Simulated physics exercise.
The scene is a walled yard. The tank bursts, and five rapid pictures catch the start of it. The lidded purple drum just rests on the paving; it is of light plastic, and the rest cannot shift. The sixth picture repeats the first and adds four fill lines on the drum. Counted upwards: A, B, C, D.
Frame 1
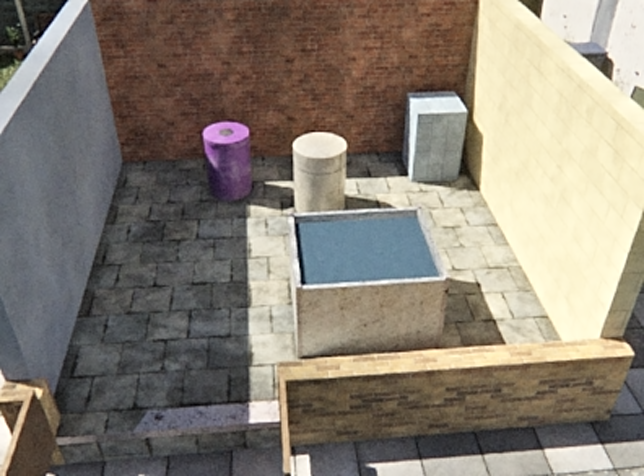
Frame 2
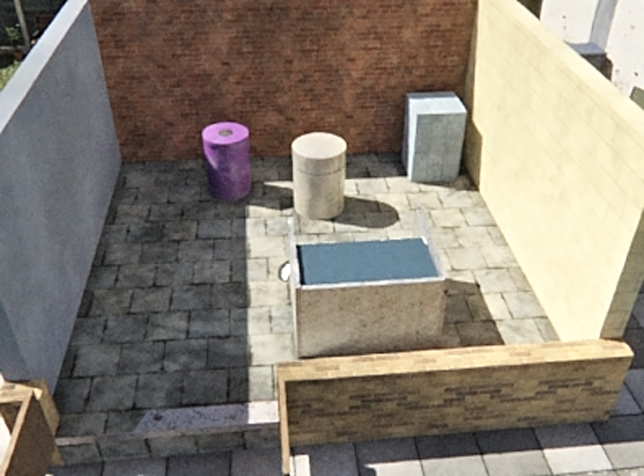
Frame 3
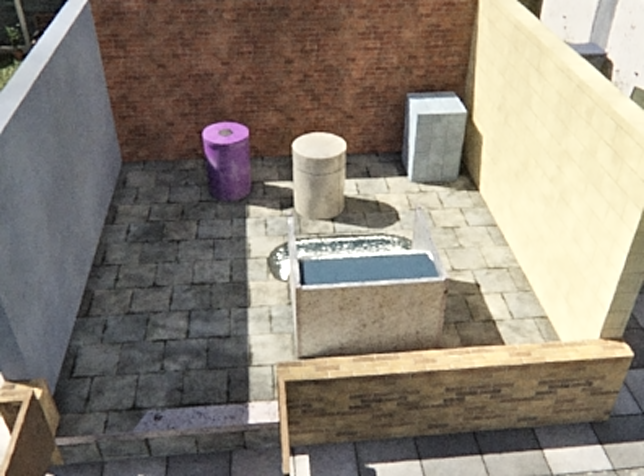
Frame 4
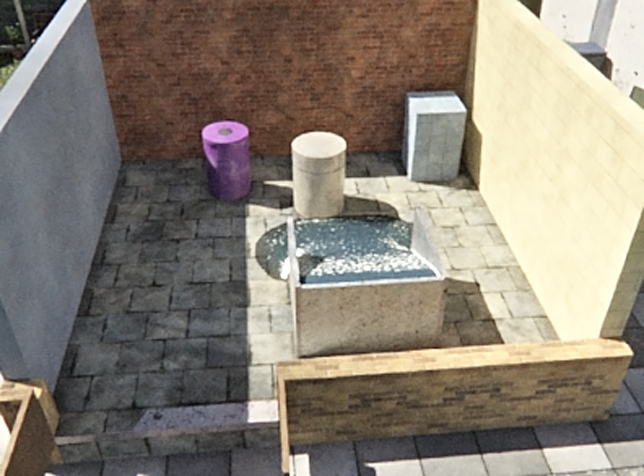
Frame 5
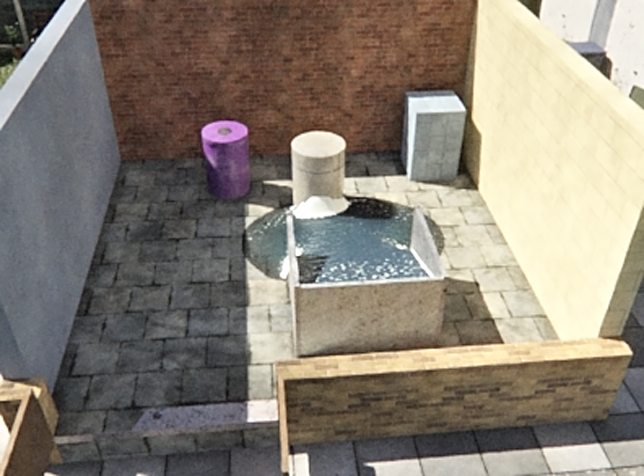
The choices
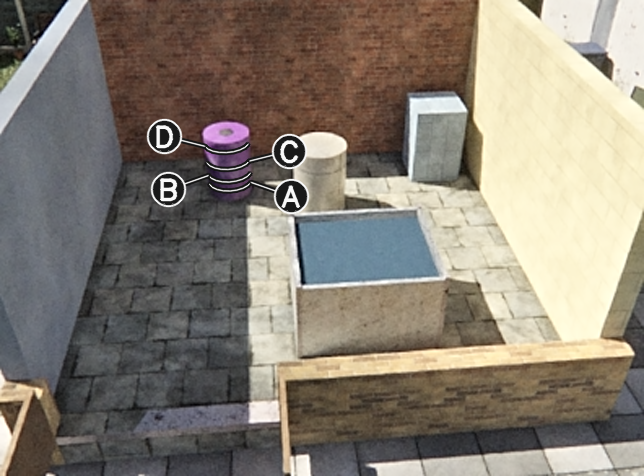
Water pouring out of the back of a stone tank in a walled yard, spreading over the paving and reaching a pale cylinder.
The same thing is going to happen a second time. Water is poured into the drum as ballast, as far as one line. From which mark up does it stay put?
It is B.
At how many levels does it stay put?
Three.
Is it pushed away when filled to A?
Yes, it does.
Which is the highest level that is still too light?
That is level A.
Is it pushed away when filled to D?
No, that is safe.
On the marked copy, A at (230, 191); B at (229, 182); C at (227, 169); D at (226, 152); from the bottom up A, B, C, D.
With A, it is pushed about its own width away.
With B, it shifts by a finger or two and stays.
With C, it does not move.
With D, it does not move.
